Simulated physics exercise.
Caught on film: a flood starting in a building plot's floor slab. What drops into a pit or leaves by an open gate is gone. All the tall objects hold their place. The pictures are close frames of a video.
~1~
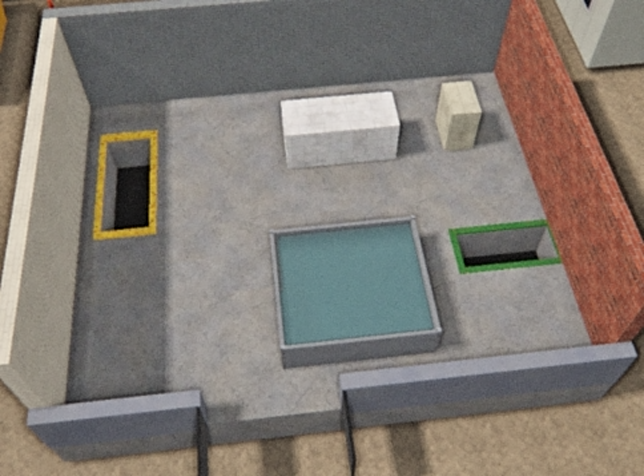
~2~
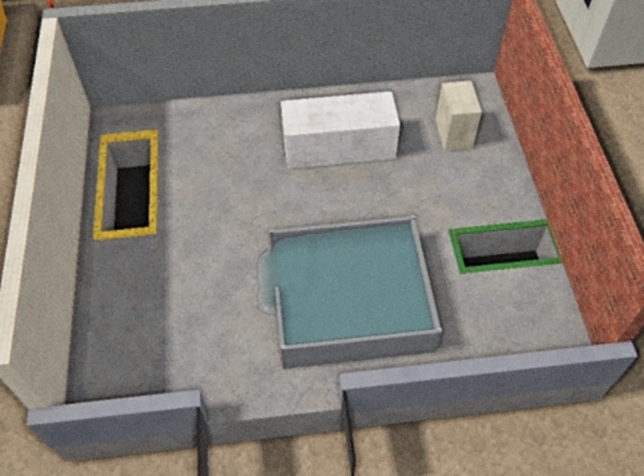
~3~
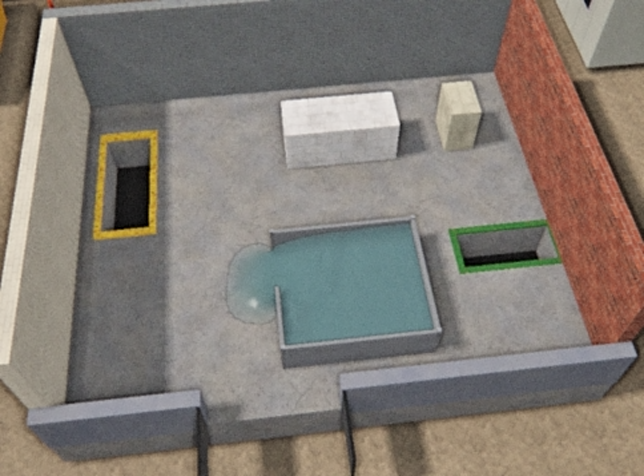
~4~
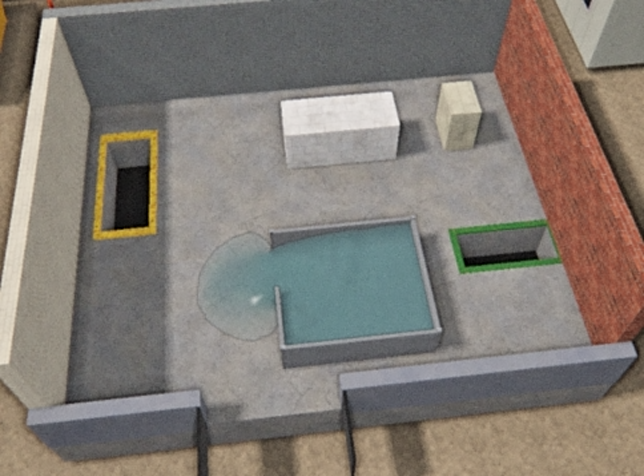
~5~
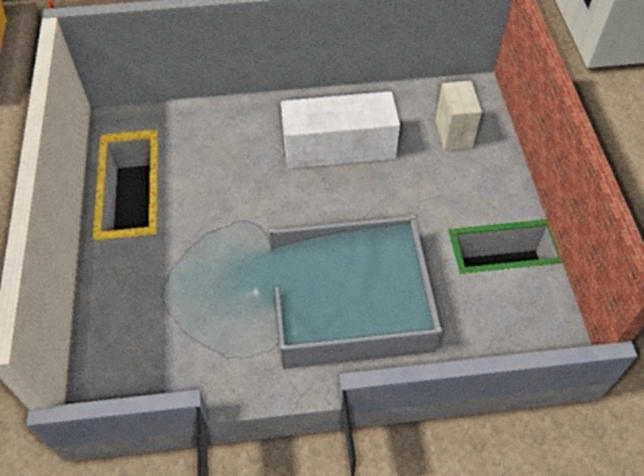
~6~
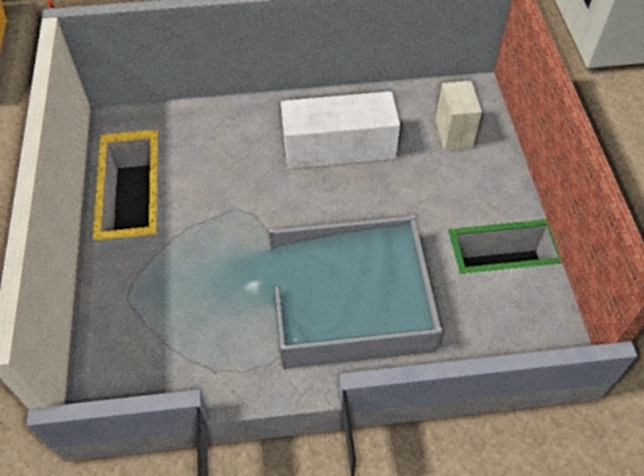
Water lies still in a grey-rimmed tank on the concrete floor of a walled building plot, seen from above by a camera that stays fixed. A yellow-edged pit is at left, a green-edged pit and brick wall at right, white and beige blocks behind, and an opening in the front wall. Then water pours through a gap in the tank's left side, fanning leftward onto the darker floor strip.
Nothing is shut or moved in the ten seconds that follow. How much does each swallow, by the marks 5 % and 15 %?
In the end: The gate takes between 5 and 15 %; the green pit takes less than 5 %; the yellow pit takes more than 15 %.
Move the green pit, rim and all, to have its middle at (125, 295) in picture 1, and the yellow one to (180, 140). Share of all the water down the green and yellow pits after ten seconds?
In per cent: Green 40, yellow 10.
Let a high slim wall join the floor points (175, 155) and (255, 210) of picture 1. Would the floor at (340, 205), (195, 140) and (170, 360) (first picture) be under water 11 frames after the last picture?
One after the other: Free of water, clear, wet.
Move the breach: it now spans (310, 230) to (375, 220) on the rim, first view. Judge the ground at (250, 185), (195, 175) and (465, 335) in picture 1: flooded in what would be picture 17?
In that order: Covered, covered, no water.
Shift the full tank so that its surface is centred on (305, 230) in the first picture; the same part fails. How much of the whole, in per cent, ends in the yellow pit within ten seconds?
Per cent: Yellow 30.
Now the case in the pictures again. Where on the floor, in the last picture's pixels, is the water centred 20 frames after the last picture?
Roughly at (246, 294).
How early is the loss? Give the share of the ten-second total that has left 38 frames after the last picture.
Roughly 65 per cent.
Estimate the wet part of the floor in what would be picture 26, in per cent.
Close to 35 %.
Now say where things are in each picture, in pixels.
Still water in the water tank at (351, 281), in the first frame.
Water pours out at (278, 275) and has run to (269, 310), in the second frame.
The front is at (236, 311), out from the gap at (278, 276), in the third frame.
Water pours out at (278, 276) and has run to (202, 301), in the fourth frame.
The front is at (169, 286), out from the gap at (278, 276), in the fifth frame.
The front is at (137, 286), out from the gap at (278, 276), in the sixth frame.
A moment on, water covers 25 % of the floor; the gate 0 %, the green pit 0 %, the yellow pit 0 %.
Next, water covers 30 % of the floor; the gate 0 %, the green pit 0 %, the yellow pit 3 %.
Then, water covers 35 % of the floor; the gate 0 %, the green pit 0 %, the yellow pit 9 %.
Later, water covers 45 % of the floor; the gate 2 %, the green pit 0 %, the yellow pit 16 %.
In the end, water covers 70 % of the floor; the gate 7 %, the green pit 0 %, the yellow pit 20 %.
